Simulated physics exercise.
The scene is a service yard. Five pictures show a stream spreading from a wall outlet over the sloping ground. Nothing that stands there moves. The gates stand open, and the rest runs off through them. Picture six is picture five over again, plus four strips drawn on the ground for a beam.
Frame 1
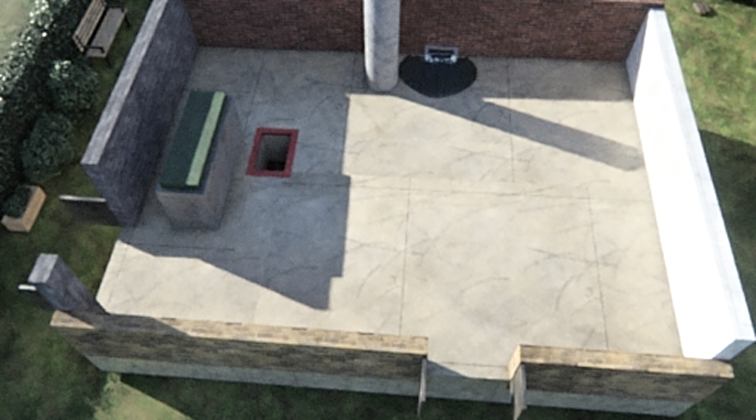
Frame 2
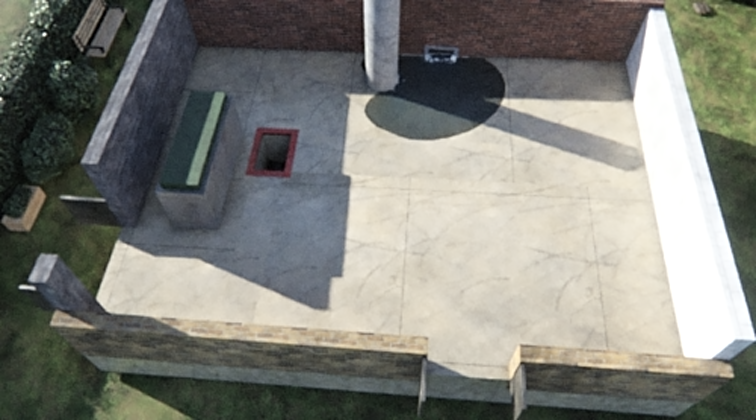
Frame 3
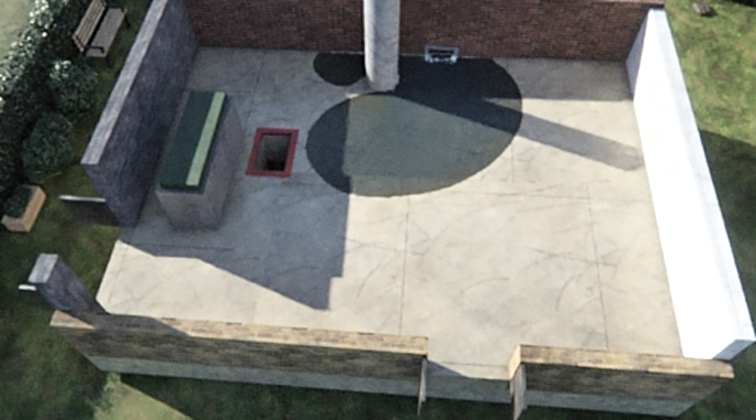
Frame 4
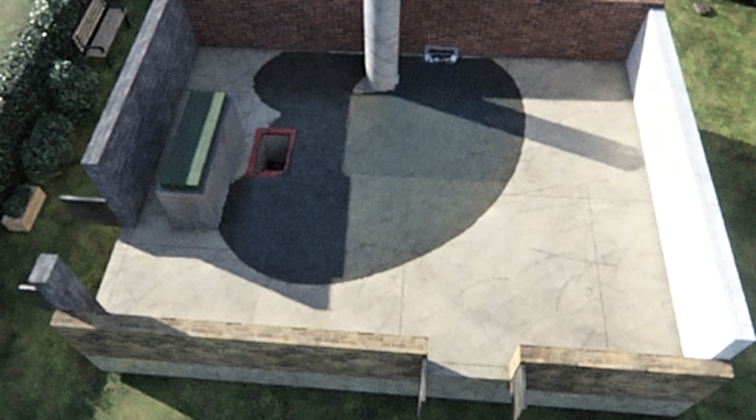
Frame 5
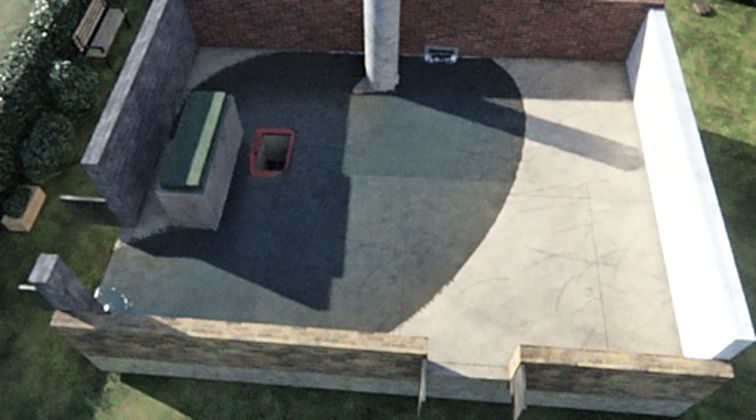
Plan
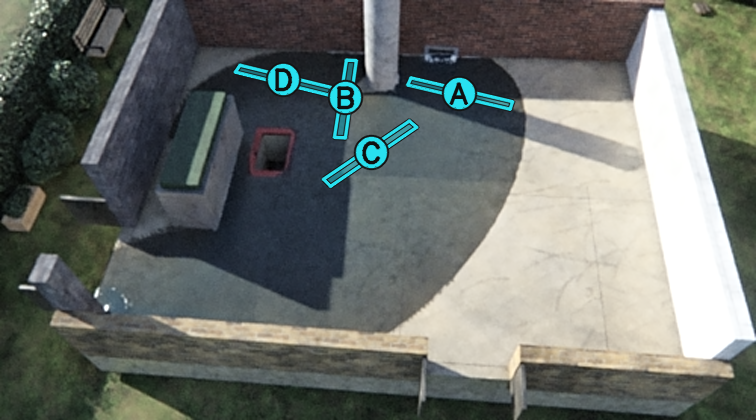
Dark water spreads from the back wall across the paved yard and surrounds the red-edged pit.
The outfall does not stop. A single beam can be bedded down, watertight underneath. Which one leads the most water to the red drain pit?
Use place C.
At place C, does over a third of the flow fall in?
No, it does not.
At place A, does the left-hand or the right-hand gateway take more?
More leaves on the left.
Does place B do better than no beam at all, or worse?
Place B is worse.
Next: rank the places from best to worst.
The order is C, D, A, B.
On the marked copy, A from (409, 81) to (511, 105); B from (339, 137) to (351, 60); C from (327, 182) to (412, 124); D from (237, 68) to (330, 91).
For place A, about 11 % of the stream runs into the red drain pit, about 89 % out by the gates.
For place B, about 7 % of the stream runs into the red drain pit, about 93 % out by the gates.
For place C, about 26 % of the stream runs into the red drain pit, about 74 % out by the gates.
For place D, about 16 % of the stream runs into the red drain pit, about 84 % out by the gates.
